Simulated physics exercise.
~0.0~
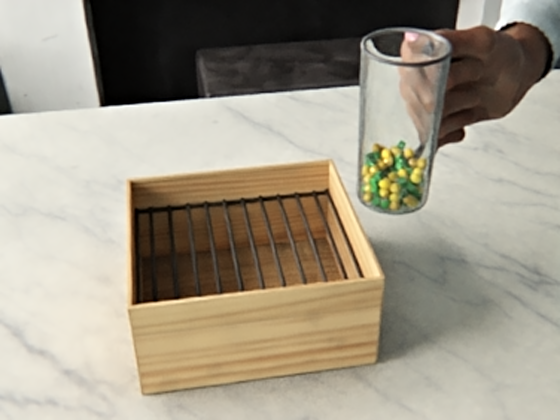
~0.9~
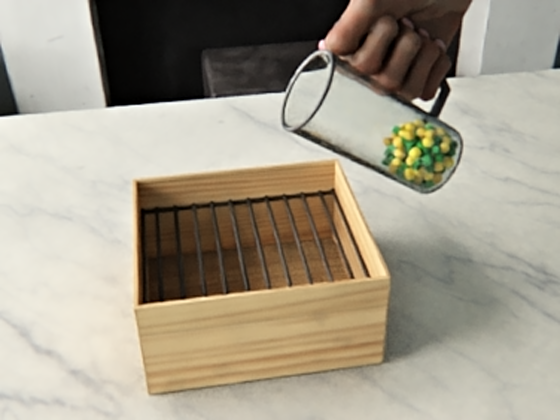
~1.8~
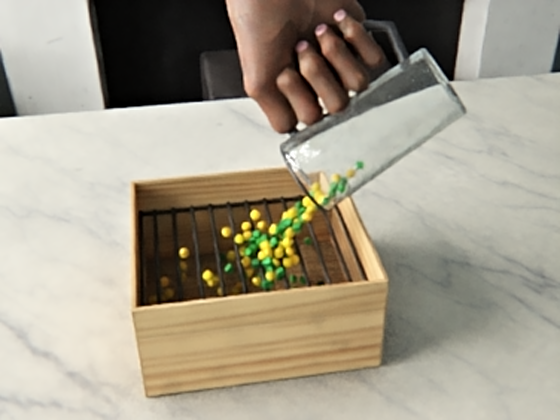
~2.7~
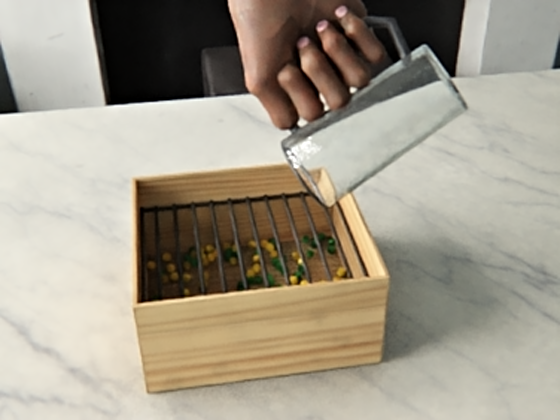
Yellow and green pieces tumbled out of a clear cup as a hand tipped it over a wooden box with a row of dark wires across it, and all of them dropped between the wires, ending up scattered underneath while the emptied cup stayed tilted above.
